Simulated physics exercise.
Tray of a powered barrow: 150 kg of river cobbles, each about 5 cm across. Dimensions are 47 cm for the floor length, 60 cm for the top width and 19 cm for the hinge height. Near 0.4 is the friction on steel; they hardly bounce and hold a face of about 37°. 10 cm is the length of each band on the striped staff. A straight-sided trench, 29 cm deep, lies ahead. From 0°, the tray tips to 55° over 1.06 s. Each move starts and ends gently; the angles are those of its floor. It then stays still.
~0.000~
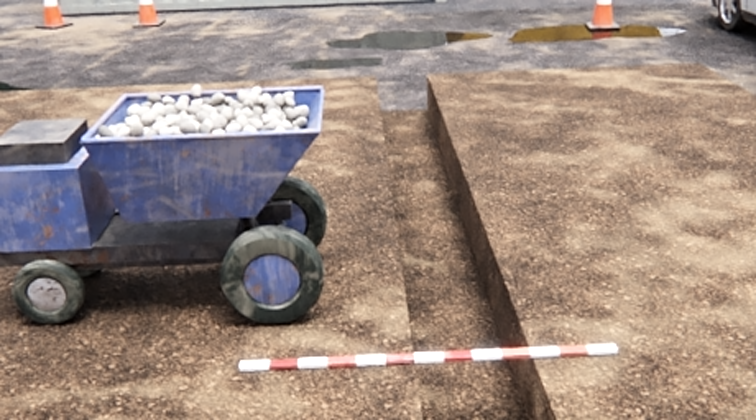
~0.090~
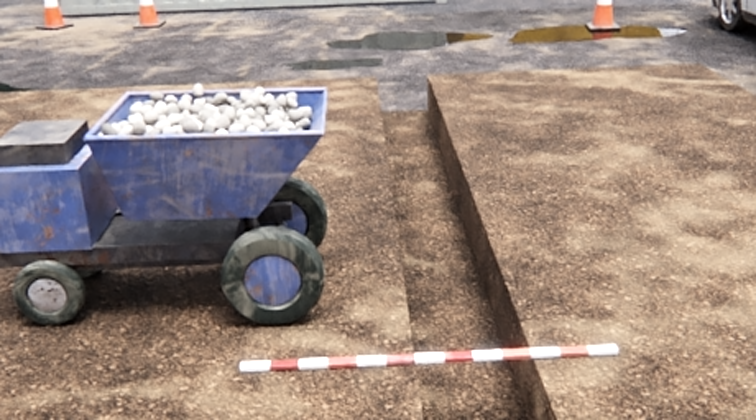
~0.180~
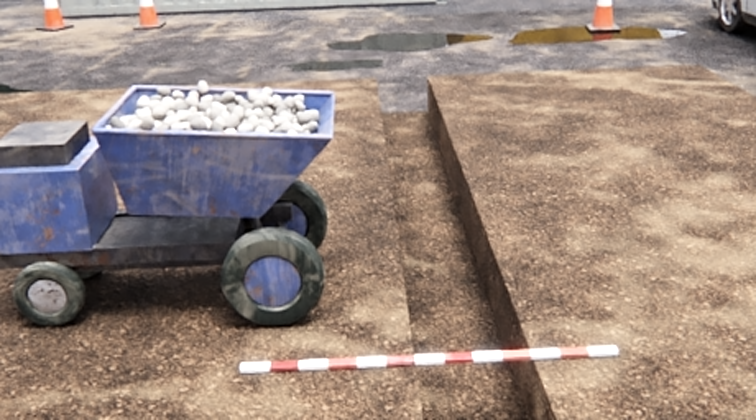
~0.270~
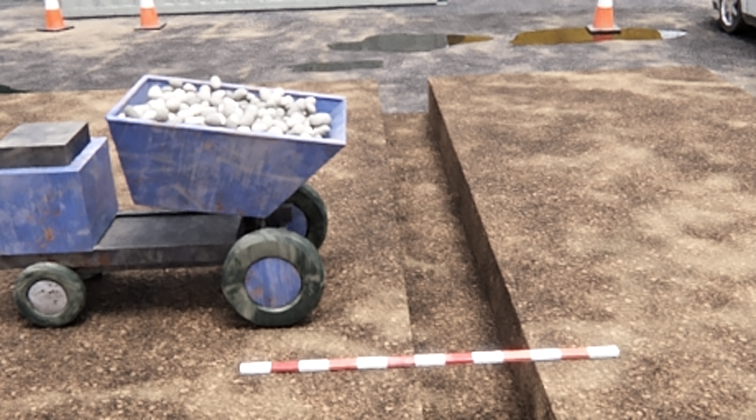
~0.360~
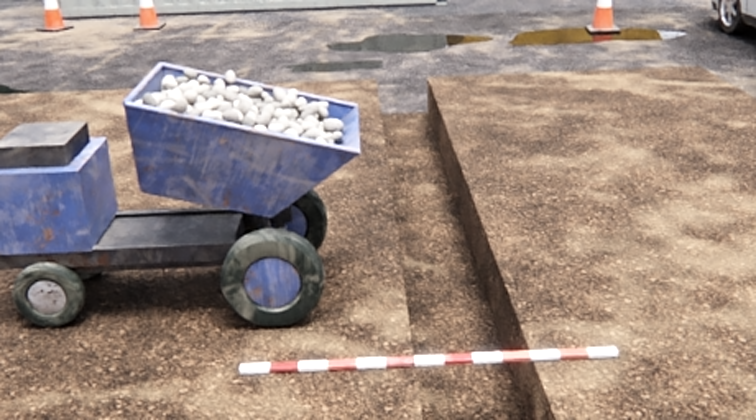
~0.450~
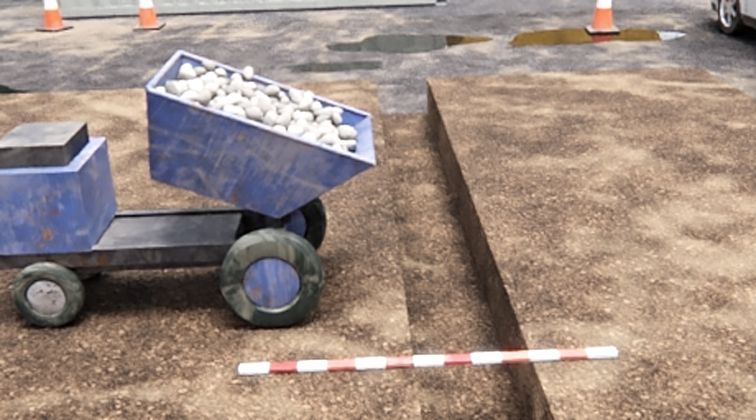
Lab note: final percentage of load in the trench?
Approx. 47 %.
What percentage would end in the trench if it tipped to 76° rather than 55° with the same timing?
In that case some 90 per cent.
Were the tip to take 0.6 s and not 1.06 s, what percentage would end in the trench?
Expected share: Around 40%.
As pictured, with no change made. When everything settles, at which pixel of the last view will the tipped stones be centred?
Their middle lands near (465, 332).
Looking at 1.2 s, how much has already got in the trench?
Some 10 per cent of the load by that point.
After 0.8 s the floor is at 47°; 100 % in the tray; the foremost stones are at (400, 181).
After 1.2 s the floor is at 55°; 88 % in the tray, 12 % in the trench; the foremost stones are at (500, 332).
After 1.5 s the floor is at 55°; 68 % in the tray, 28 % in the trench, 4 % past the trench; the foremost stones are at (562, 273).
After 3.5 s the floor is at 55°; 48 % in the tray, 47 % in the trench, 5 % past the trench; the foremost stones are at (625, 281).
